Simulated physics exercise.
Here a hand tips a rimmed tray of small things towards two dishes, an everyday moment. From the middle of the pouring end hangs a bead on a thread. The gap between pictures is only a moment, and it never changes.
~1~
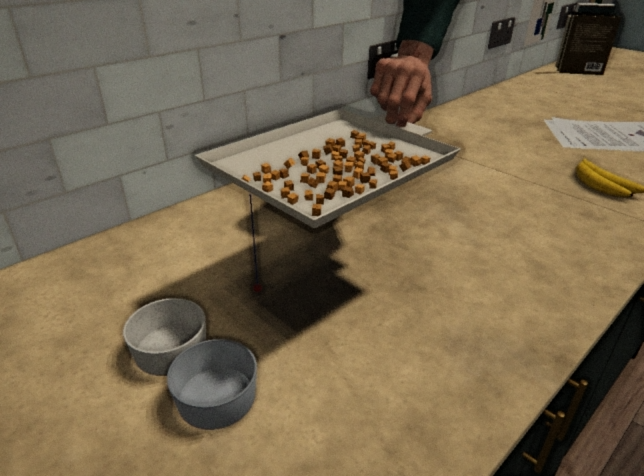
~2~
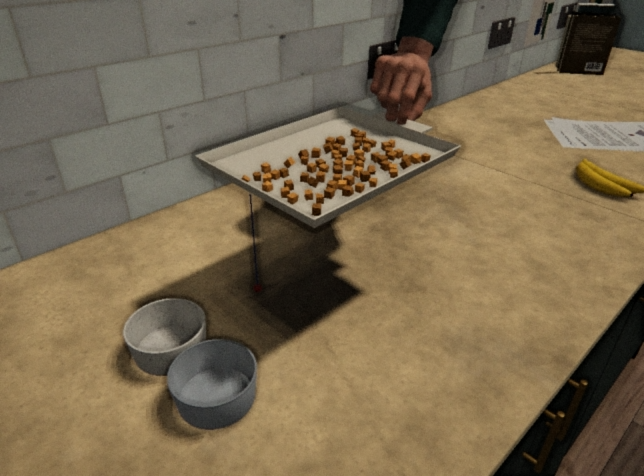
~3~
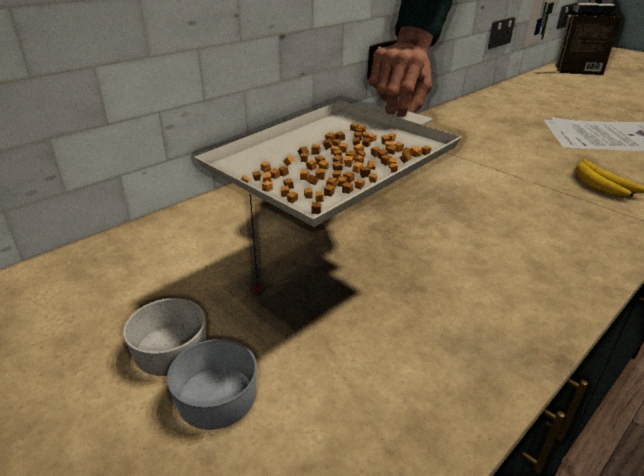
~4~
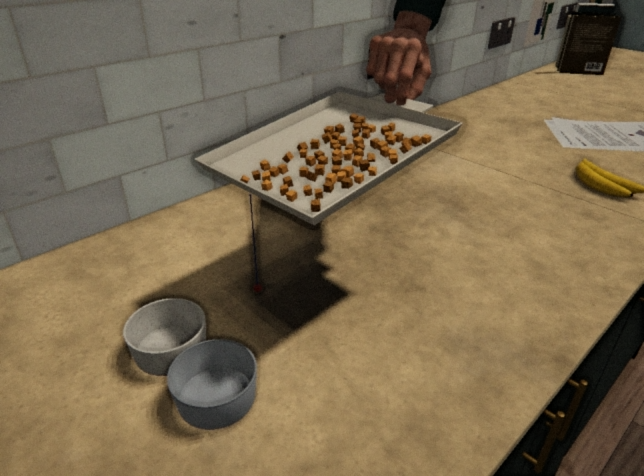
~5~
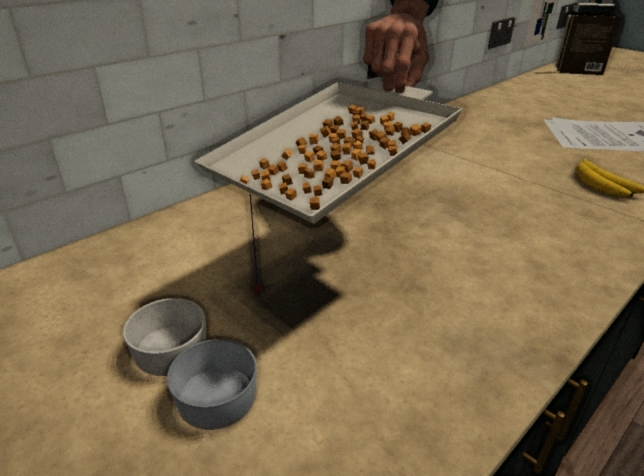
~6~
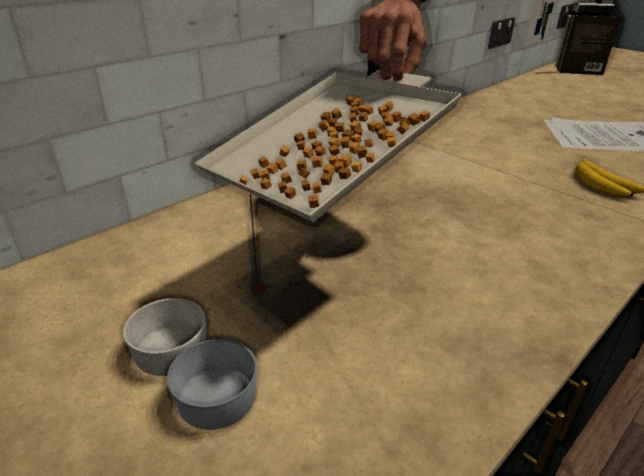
A hand in a dark green sleeve grips the far edge of a pale rimmed tray of small orange-brown croutons above a tan kitchen counter, seen from a fixed, raised viewpoint. Two grey dishes sit at lower left beneath a bead on a thread, with grey wall tiles behind and yellow bananas and papers at right. The hand slowly lifts, tilting the tray slightly towards its near left corner.
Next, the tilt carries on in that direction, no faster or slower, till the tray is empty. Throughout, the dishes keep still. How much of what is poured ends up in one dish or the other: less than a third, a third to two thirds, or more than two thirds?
Below a third.
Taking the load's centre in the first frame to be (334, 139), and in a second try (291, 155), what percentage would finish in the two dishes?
First 10 %, then 10 %.
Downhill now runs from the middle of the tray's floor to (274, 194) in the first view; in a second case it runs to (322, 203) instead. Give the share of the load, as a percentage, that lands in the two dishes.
10 % and 0 %, roughly.
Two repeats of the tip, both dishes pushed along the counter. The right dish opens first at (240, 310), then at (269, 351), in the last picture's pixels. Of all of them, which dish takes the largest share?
Result 1: The left-hand one; result 2: The left-hand one.
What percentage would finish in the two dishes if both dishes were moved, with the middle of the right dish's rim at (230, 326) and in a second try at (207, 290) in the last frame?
About 60% on the first try and 70% on the second.
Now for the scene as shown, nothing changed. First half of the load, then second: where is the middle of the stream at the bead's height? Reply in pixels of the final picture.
Starting near (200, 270), moving on to near (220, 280).
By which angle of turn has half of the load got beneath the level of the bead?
Somewhere near 95°.
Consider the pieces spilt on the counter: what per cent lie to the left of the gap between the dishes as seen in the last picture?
That's about 40 per cent of the spill.
Soon, tray tipped steeply; nearly all on the tray; a small part in the air.
A while on, tray tipped right over; about a third on the tray; a stray few in the left dish; about a third outside both; about a quarter in the air.
Towards the end, tray tipped past a quarter turn; a stray few in the left dish; nearly all outside both.
Finally, tray tipped past a quarter turn; none in the right dish; a stray few in the left dish; nearly all outside both.
